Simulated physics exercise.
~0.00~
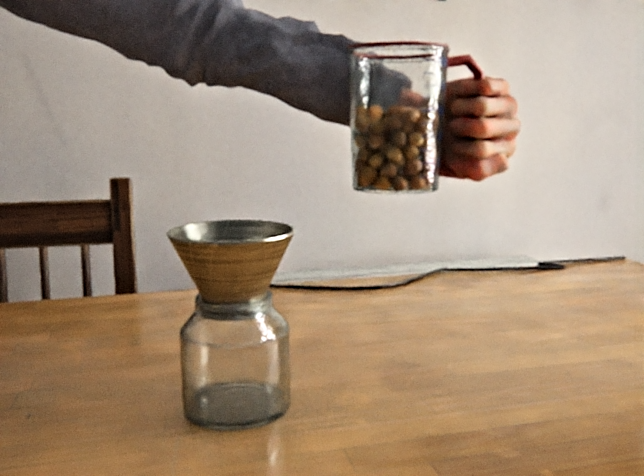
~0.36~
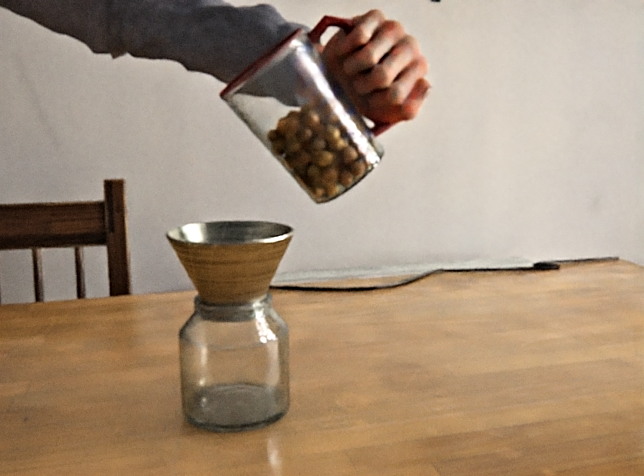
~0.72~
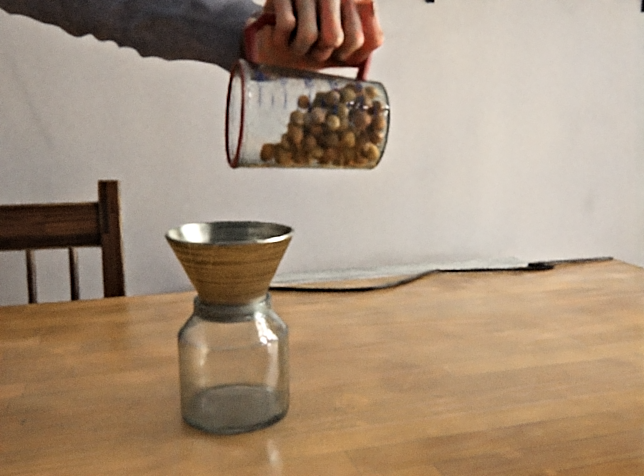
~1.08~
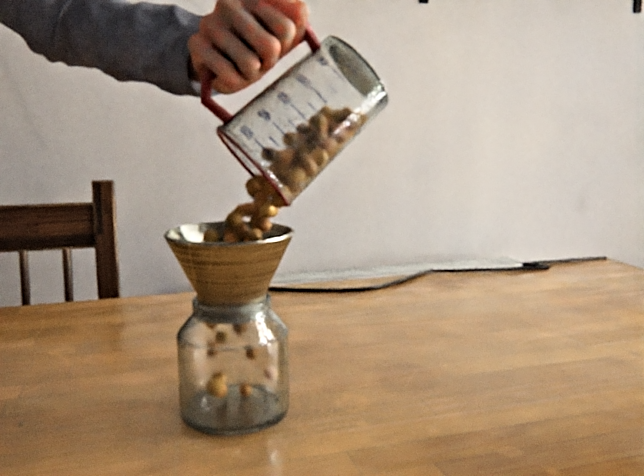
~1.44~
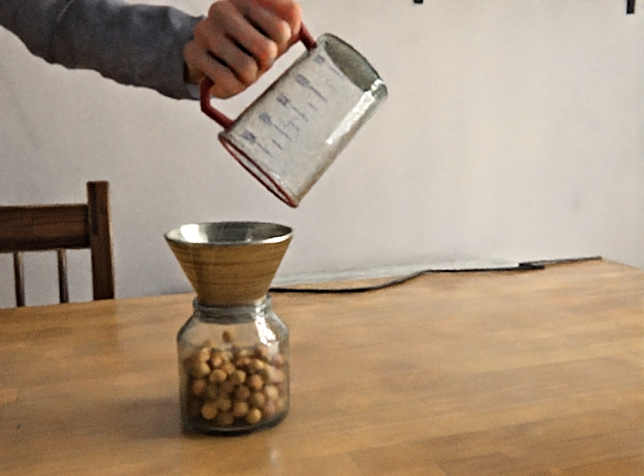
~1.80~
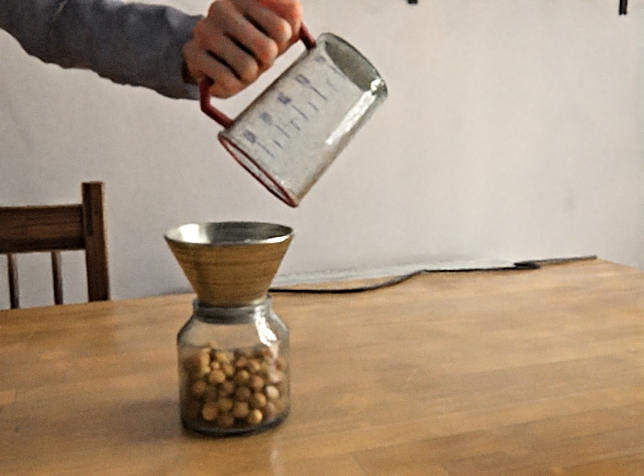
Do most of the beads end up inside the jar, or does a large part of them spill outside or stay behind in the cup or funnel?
Most of the beads end up inside the jar. Few, if any, are spilt on the table or left in the cup or funnel.
